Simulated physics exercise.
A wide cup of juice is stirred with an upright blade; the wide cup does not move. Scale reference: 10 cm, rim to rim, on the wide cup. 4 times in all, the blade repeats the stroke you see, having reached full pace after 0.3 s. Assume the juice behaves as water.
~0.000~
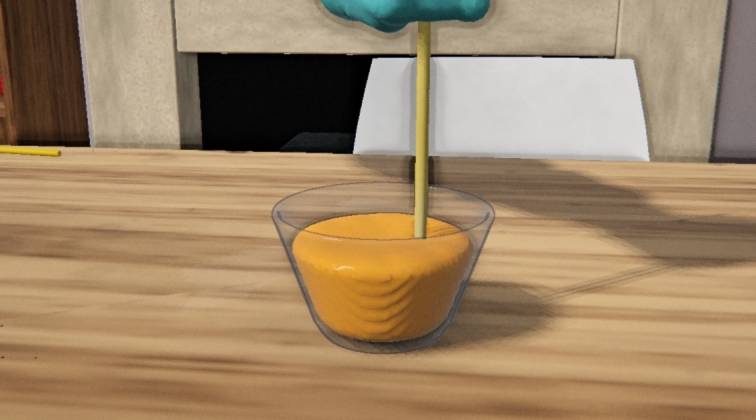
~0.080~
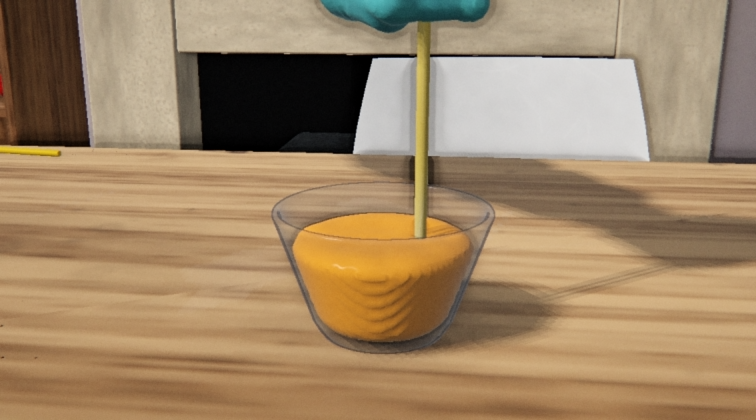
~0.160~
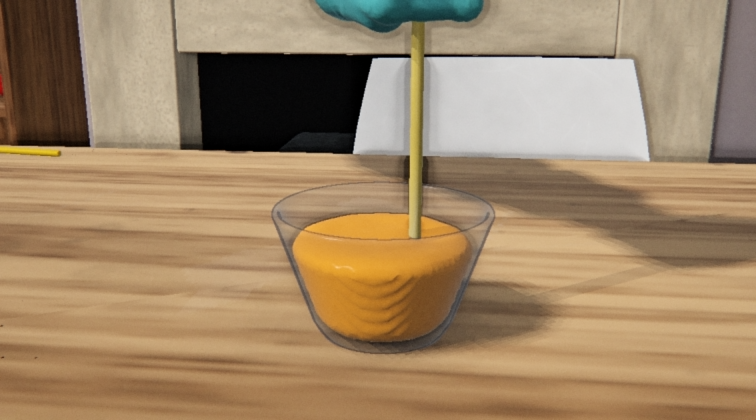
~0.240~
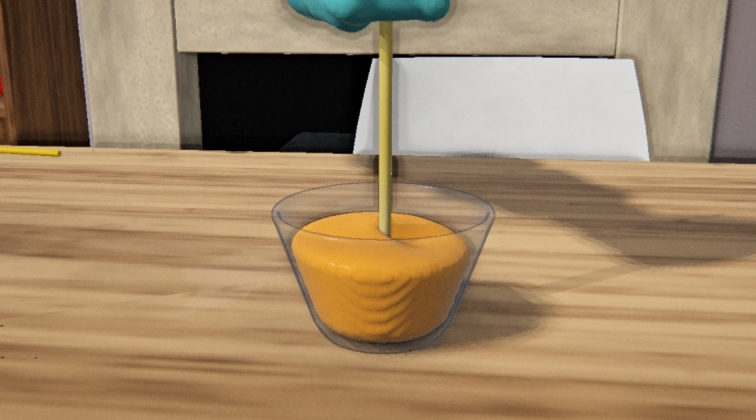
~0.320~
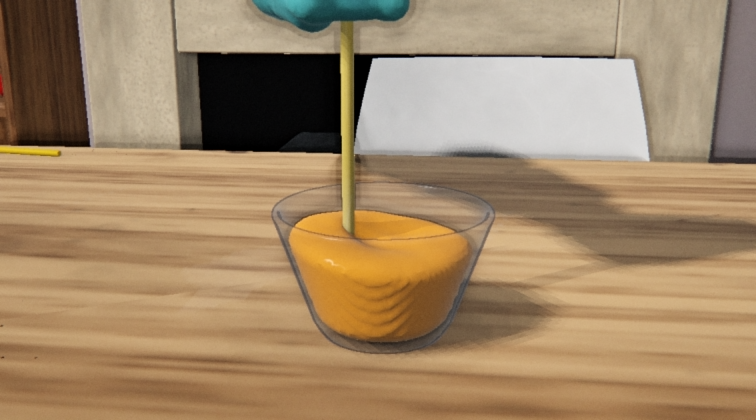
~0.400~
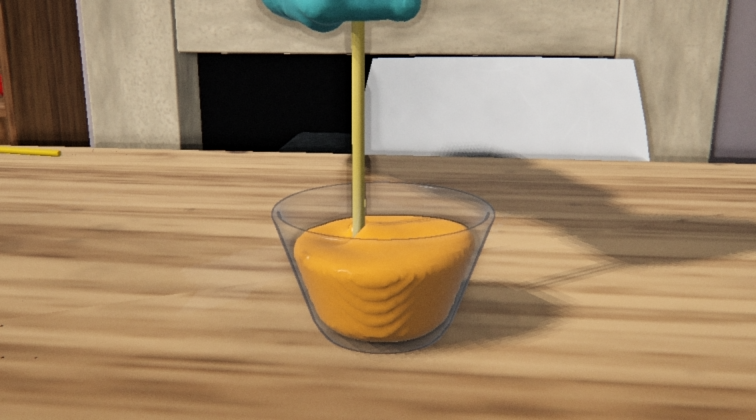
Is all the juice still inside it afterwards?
No.
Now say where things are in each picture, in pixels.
The stem is at (424, 72); surface from (292, 234) to (476, 242); the rim runs from (277, 209) to (493, 216), in the first picture.
The stem is at (423, 72); surface from (293, 234) to (475, 242), in the second picture.
The stem is at (418, 72); surface from (294, 235) to (475, 245), in the third picture.
The stem is at (386, 71); surface from (292, 231) to (473, 250), in the fourth picture.
The stem is at (347, 71); surface from (291, 225) to (474, 243), in the fifth picture.
The stem is at (358, 71); surface from (293, 238) to (477, 236), in the sixth picture.
After 0.77 s 0 ml is over the rim.
After 1.15 s 0 ml is over the rim.
After 1.52 s 4 ml is over the rim.
After 1.90 s 6 ml is over the rim.
In the end 6 ml is over the rim.
